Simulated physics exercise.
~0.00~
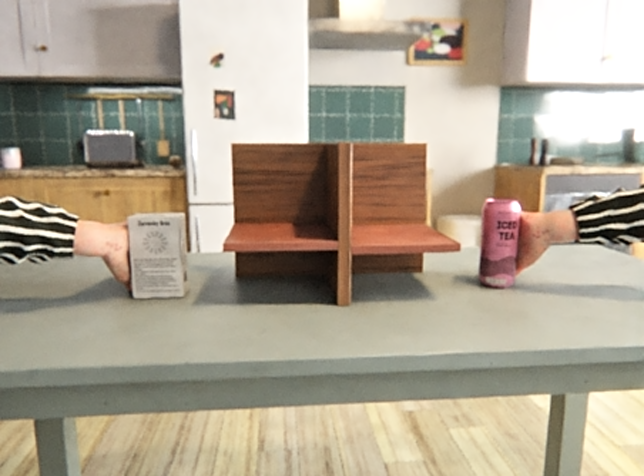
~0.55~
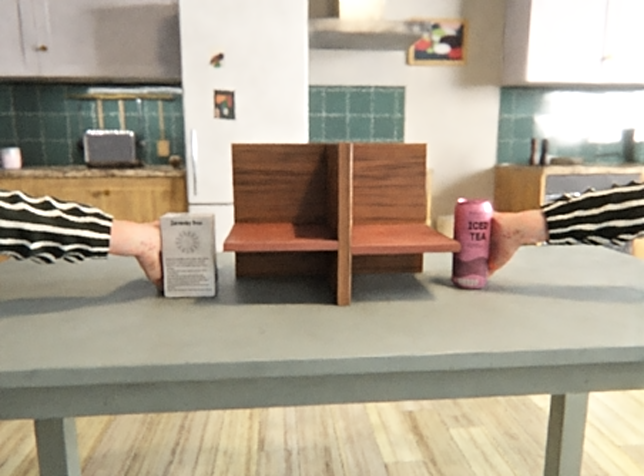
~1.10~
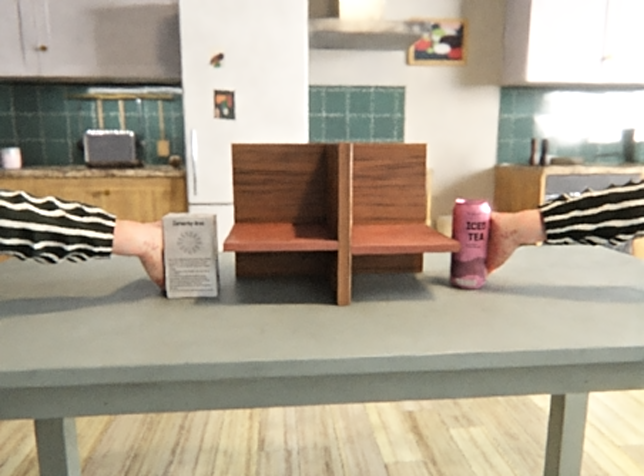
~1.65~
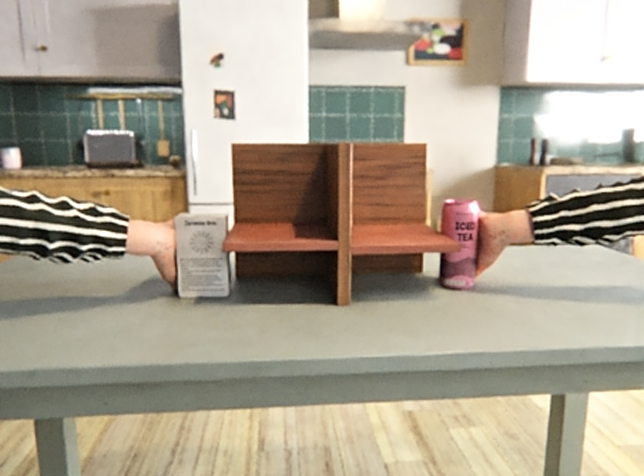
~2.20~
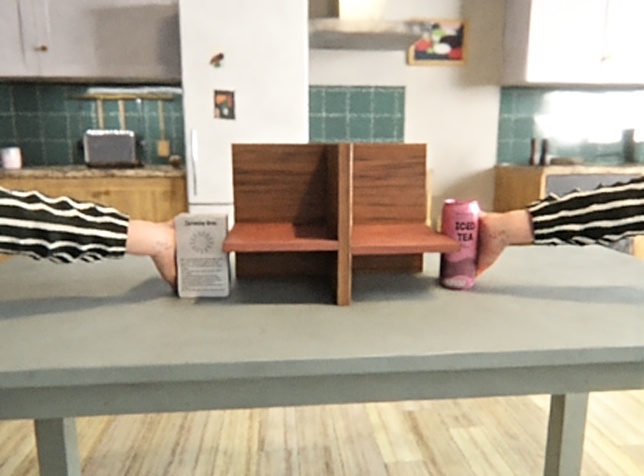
At first, two hands in black-and-white striped sleeves reach in from either side of a gray table in a kitchen, the left one holding a white carton and the right one a pink can of iced tea. Between them stands a low reddish-brown wooden shelf with a central divider. The hands slide the carton right and the can left toward the shelf, then pause briefly. They push both a little farther inward until each meets the shelf, too tall to pass beneath its board. Both end upright and still outside the openings, with the hands behind them.
